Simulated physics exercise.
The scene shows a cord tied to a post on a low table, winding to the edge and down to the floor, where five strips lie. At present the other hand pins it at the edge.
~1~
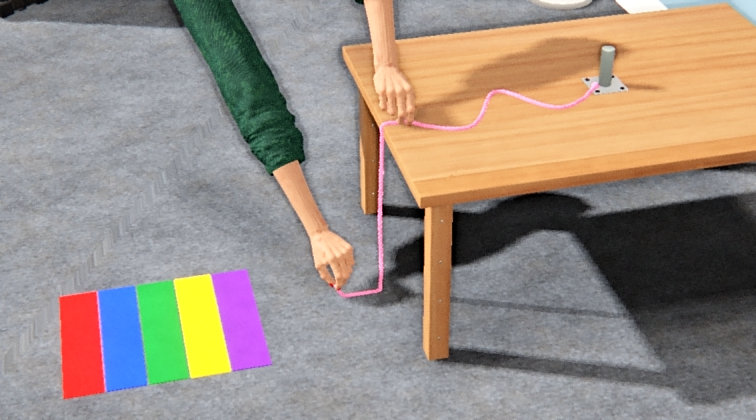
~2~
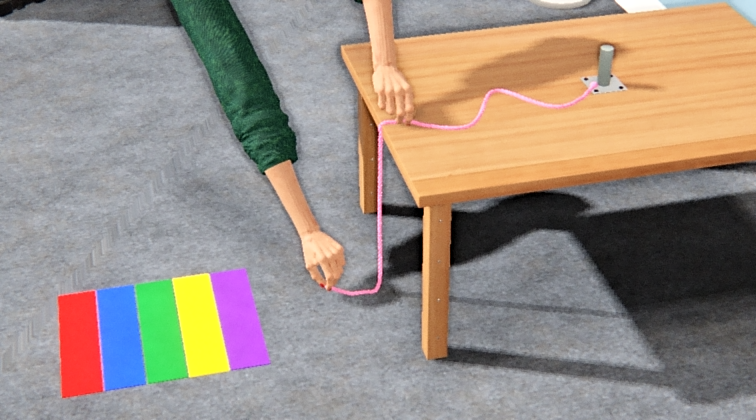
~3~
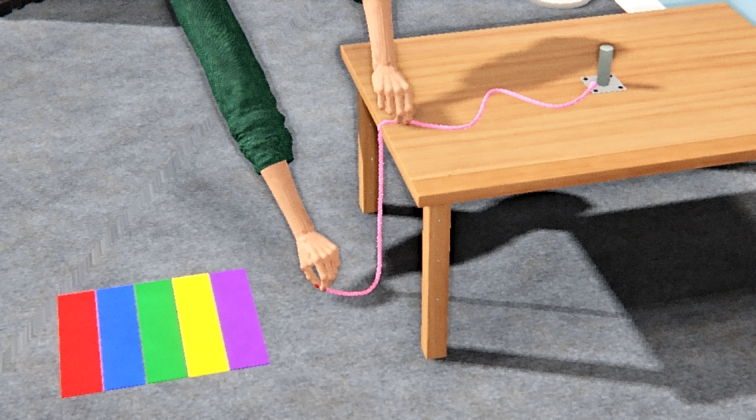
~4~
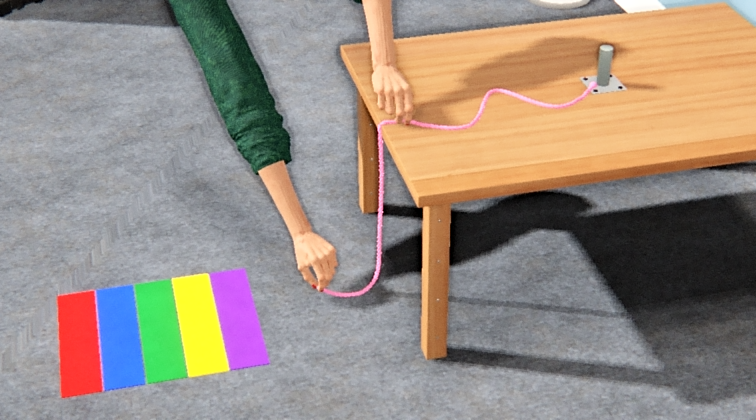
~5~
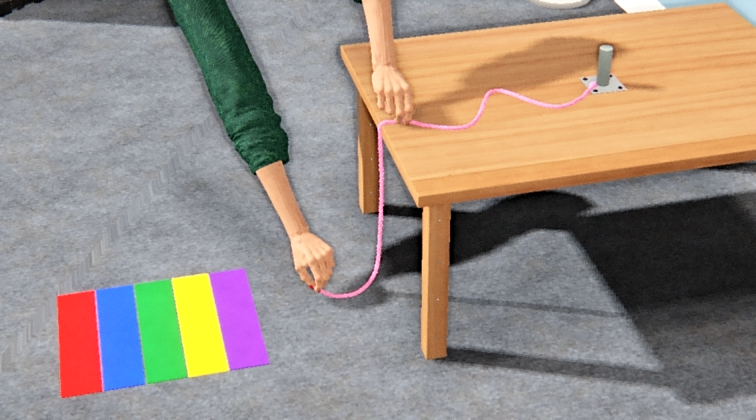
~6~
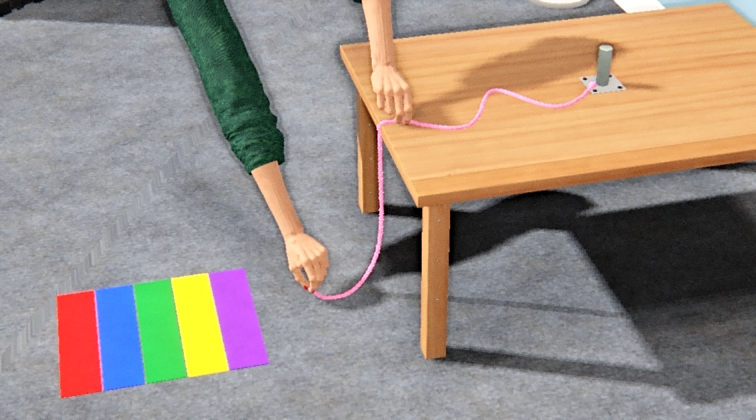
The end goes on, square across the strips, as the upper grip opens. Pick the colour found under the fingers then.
Blue is under them.
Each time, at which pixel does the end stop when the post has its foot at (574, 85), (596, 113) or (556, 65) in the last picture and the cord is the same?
First try about (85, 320), second about (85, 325), third about (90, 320).
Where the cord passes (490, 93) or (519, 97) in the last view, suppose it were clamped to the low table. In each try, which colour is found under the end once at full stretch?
That would give green the first time and green the second.
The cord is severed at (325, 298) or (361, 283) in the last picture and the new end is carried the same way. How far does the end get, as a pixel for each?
In turn, around (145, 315) and around (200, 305).
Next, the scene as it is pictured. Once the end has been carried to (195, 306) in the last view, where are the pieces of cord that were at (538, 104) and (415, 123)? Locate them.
(514, 95) and (367, 158).
Early on, end near (195, 306); over yellow.
Midway, end near (145, 313); over green.
At the end of the slack, end near (117, 318); over blue. It gets as far as the blue strip.
